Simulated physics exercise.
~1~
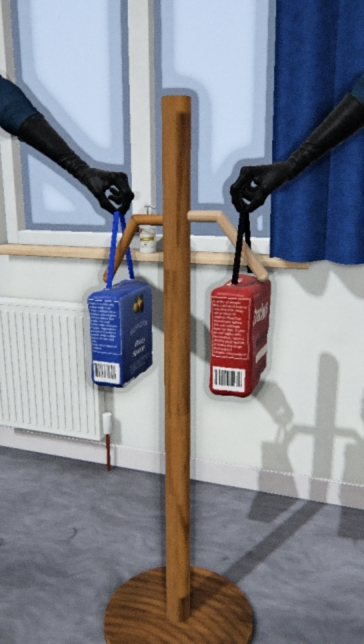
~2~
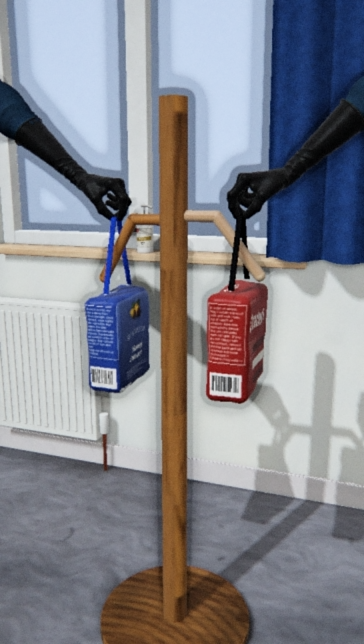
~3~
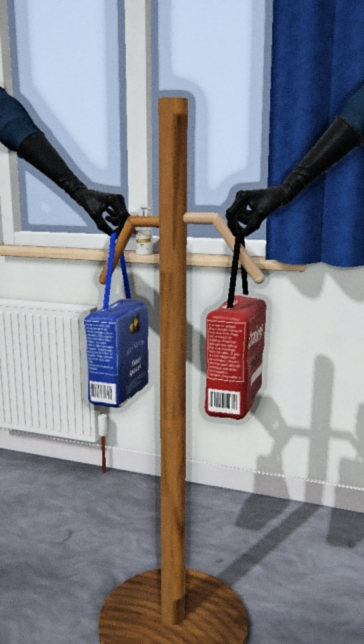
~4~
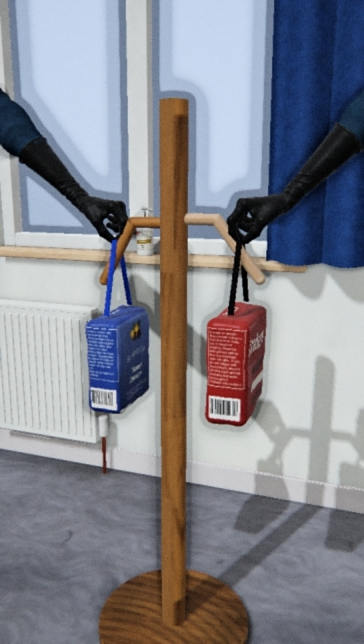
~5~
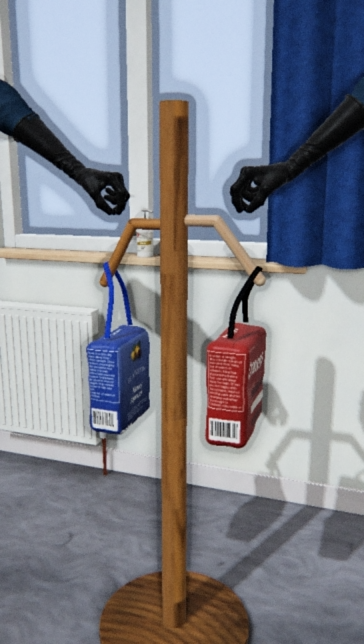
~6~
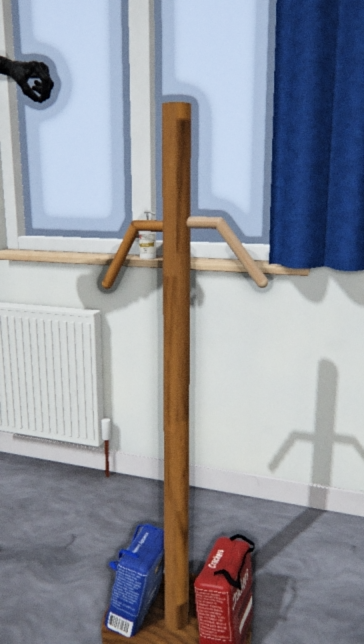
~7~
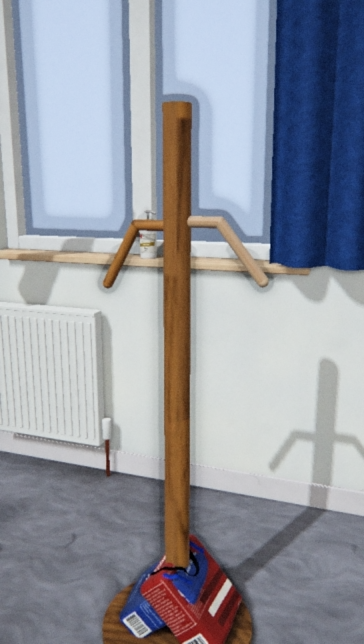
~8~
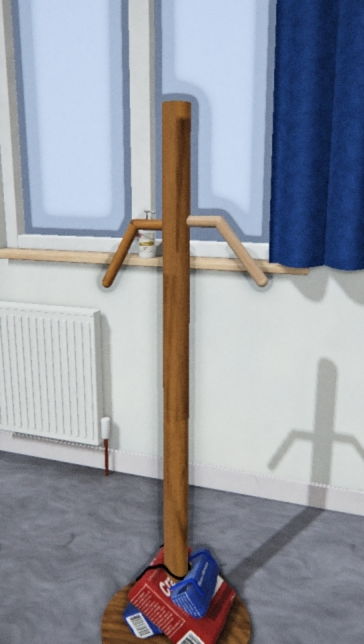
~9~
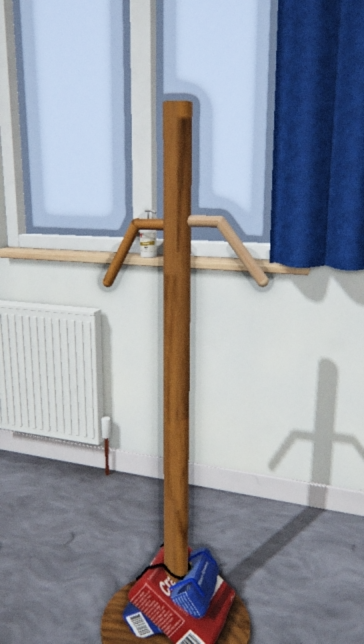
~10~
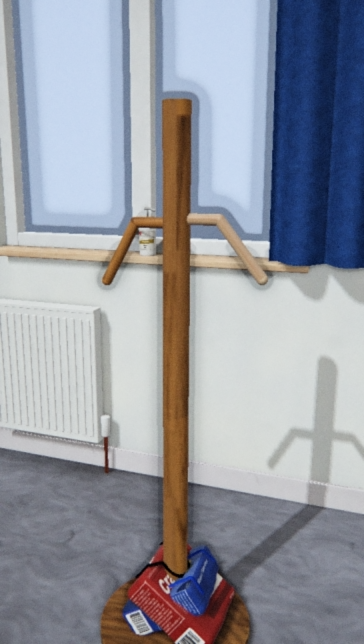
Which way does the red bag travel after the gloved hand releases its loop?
The red bag moves down, dropping from beside the right peg to the base of the post.
